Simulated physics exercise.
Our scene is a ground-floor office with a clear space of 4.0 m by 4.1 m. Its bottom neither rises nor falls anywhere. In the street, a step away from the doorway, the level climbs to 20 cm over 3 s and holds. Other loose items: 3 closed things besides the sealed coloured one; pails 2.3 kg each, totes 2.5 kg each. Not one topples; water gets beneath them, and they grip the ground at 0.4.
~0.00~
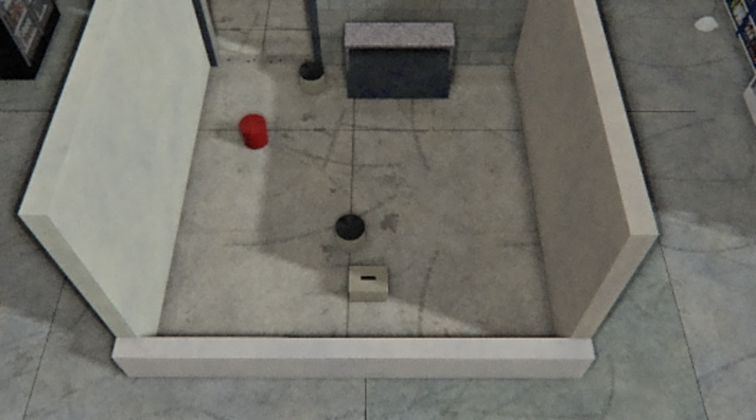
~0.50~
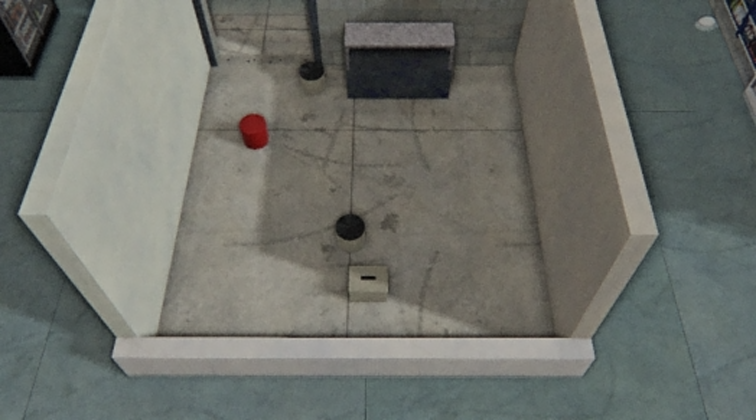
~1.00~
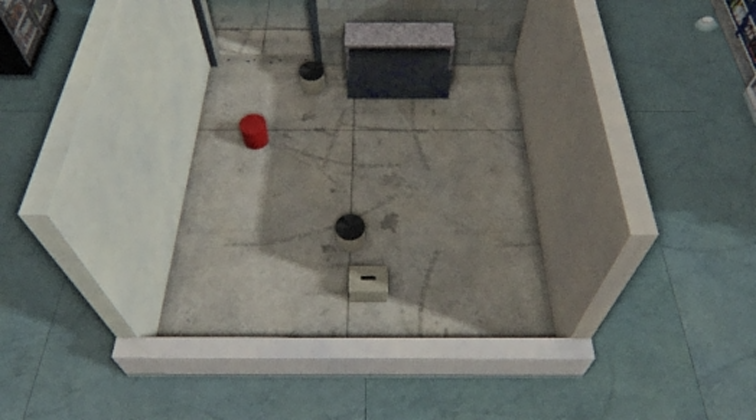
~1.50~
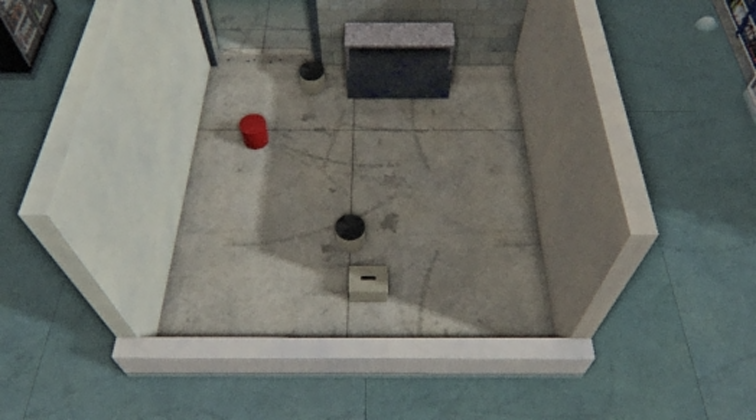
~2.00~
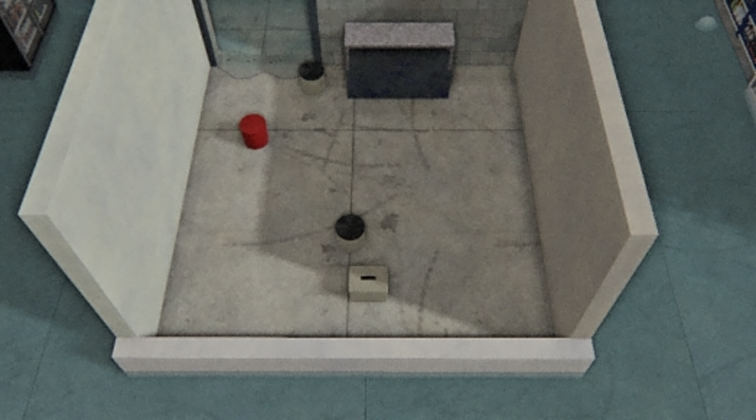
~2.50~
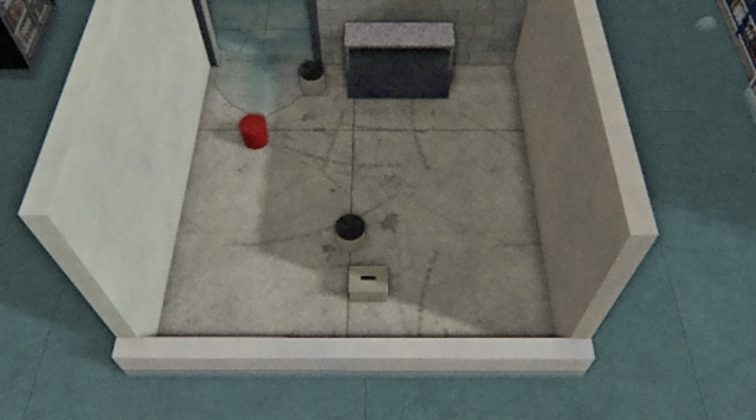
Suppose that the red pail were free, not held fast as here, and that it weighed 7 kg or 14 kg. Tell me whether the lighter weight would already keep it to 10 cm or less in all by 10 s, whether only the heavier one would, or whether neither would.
Neither would.
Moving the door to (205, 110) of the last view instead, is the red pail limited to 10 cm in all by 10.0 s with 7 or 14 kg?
Answer: No option succeeds.
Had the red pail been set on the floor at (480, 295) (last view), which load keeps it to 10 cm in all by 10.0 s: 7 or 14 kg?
It turns out that the heavier alone succeeds.
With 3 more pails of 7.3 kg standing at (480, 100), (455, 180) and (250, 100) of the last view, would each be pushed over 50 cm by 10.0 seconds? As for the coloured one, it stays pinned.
Listed in turn, they go beneath the bar, beneath the bar, over the bar.
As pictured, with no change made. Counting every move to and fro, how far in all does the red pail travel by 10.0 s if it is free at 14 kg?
40 cm.
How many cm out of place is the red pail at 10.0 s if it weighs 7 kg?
Roughly 350 cm.
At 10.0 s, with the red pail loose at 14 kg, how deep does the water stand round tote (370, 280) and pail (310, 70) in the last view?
12 and 2 cm.
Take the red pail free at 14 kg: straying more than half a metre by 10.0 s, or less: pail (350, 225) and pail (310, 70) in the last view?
Respectively: Threshold exceeded and threshold not reached.
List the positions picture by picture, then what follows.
The first frame shows the red pail at (253, 124) rests on the ground; 0.0 m2 under water; 0 of 4 have shifted.
The second frame shows the red pail at (253, 124) rests on the ground; water covers 0.0 m2; 0 of 4 have shifted.
The third frame shows the red pail at (253, 124), on the bottom; 0.0 m2 under water; 0 of 4 have shifted.
The fourth frame shows the red pail at (253, 124), on the bottom; water covers 0.0 m2; 0 of 4 have shifted.
The fifth frame shows the red pail at (253, 124), on the bottom; water covers 0.2 m2; 0 of 4 have shifted.
The sixth frame shows the red pail at (253, 124) rests on the ground; water covers 0.8 m2; 0 of 4 have shifted.
After 3.5 s the red pail would be 14 cm from its start with 7 kg and 0 cm from its start with 14 kg; 6 cm of water round it then.
After 4.5 s the red pail would be 71 cm from its start with 7 kg and 15 cm from its start with 14 kg; 6 cm of water round it then.
After 7.0 s the red pail would be 197 cm from its start with 7 kg and 23 cm from its start with 14 kg; 7 cm of water round it then.
After 10.0 s the red pail would be 331 cm from its start with 7 kg and 40 cm from its start with 14 kg; 6 cm of water round it then.
